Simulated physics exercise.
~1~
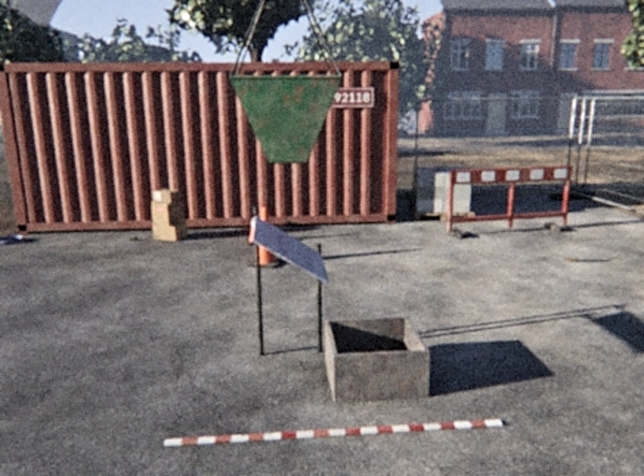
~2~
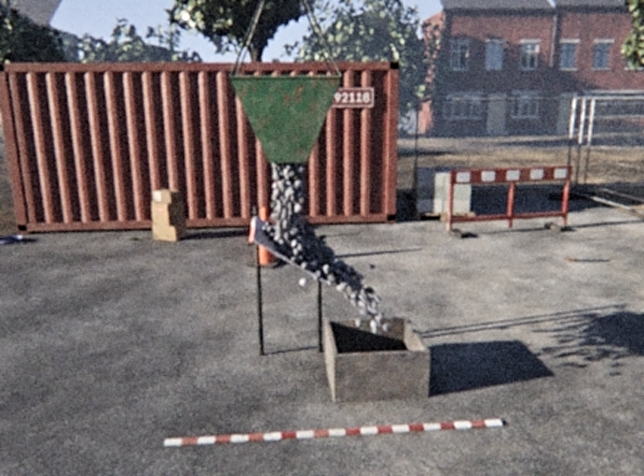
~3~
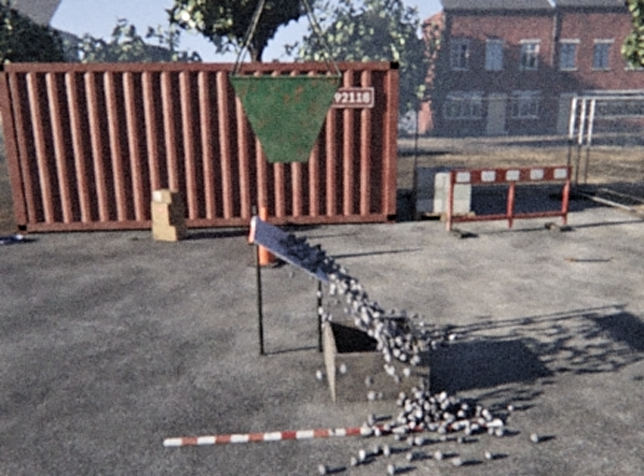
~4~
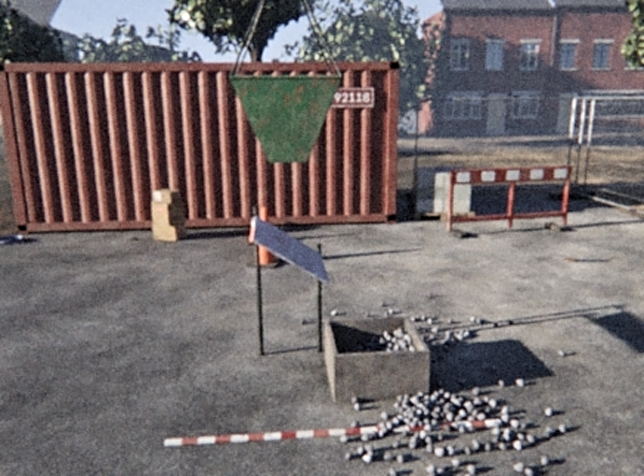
Grey stones drop from a green hopper, slide down a slope, and scatter around a bin.
